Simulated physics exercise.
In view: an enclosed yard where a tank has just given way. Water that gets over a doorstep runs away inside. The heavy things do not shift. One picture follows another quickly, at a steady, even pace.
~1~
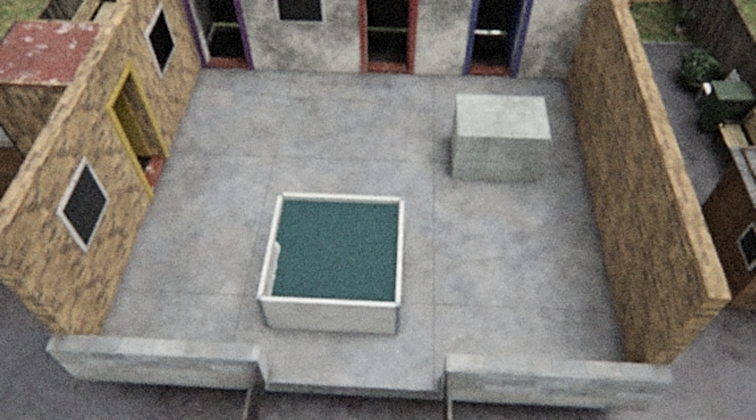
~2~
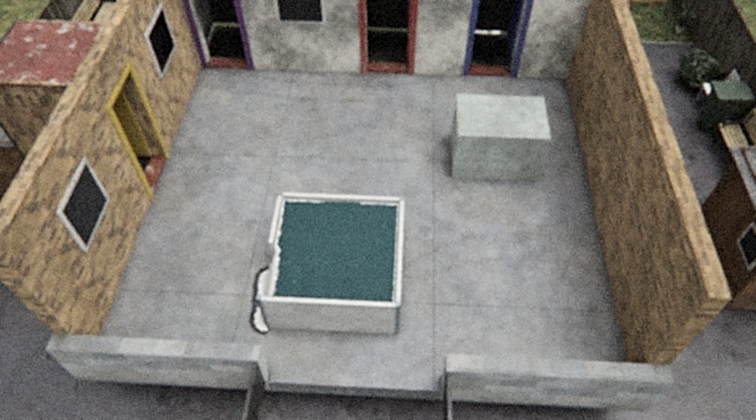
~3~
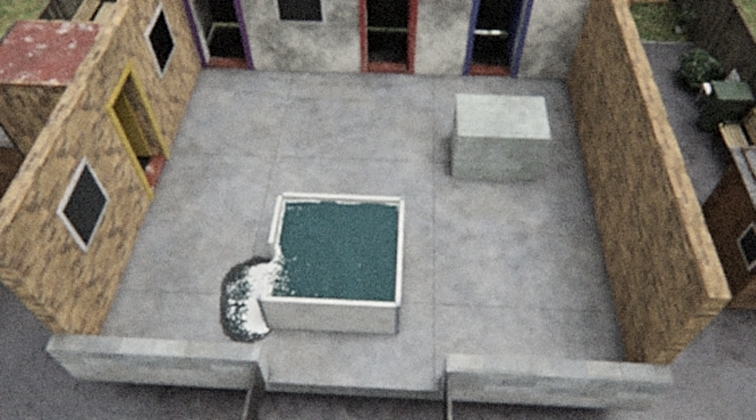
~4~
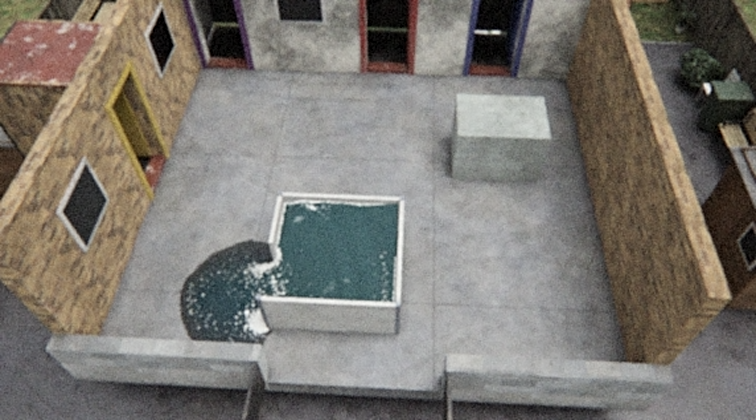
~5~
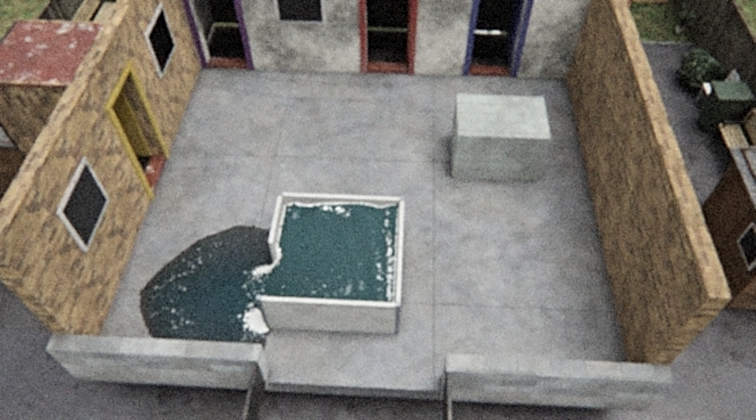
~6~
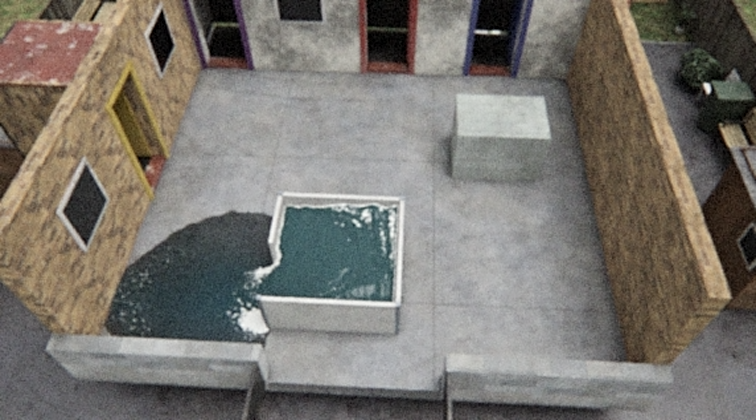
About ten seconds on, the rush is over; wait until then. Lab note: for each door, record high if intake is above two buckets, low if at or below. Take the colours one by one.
Yellow door: Low; blue door: Low; red door: Low; purple door: High.
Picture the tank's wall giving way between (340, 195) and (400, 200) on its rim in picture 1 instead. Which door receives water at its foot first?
It's the red-painted one.
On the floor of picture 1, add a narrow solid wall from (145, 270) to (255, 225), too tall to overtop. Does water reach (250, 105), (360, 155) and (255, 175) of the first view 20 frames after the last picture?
Results in sequence: Swamped / bone-dry / swamped.
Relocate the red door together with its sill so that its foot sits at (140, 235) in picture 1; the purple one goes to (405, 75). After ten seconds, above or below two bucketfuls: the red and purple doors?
Red door: Exceeds the limit. Purple door: Falls short.
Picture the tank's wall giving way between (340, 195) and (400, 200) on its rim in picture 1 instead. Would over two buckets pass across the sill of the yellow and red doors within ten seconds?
Lab note - yellow door stays short of it, red door tops the mark.
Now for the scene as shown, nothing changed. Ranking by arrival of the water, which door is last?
It's the blue-painted one.
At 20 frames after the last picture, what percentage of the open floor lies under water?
About 35 in a hundred.
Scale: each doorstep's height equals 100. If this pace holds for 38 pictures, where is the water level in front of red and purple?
I'd put the first at close to 80 per cent and the second at close to 200 per cent.
A moment on, water covers 15 % of the floor; the yellow door not reached, the blue door not reached, the red door not reached, the purple door not reached.
Next, water covers 20 % of the floor; the yellow door wet at the sill, nothing in, the blue door not reached, the red door not reached, the purple door not reached.
Then, water covers 35 % of the floor; the yellow door wet at the sill, nothing in, the blue door not reached, the red door not reached, the purple door under two buckets in.
Later, water covers 60 % of the floor; the yellow door under two buckets in, the blue door wet at the sill, nothing in, the red door wet at the sill, nothing in, the purple door far over two buckets in.
In the end, water covers 80 % of the floor; the yellow door under two buckets in, the blue door wet at the sill, nothing in, the red door wet at the sill, nothing in, the purple door far over two buckets in.
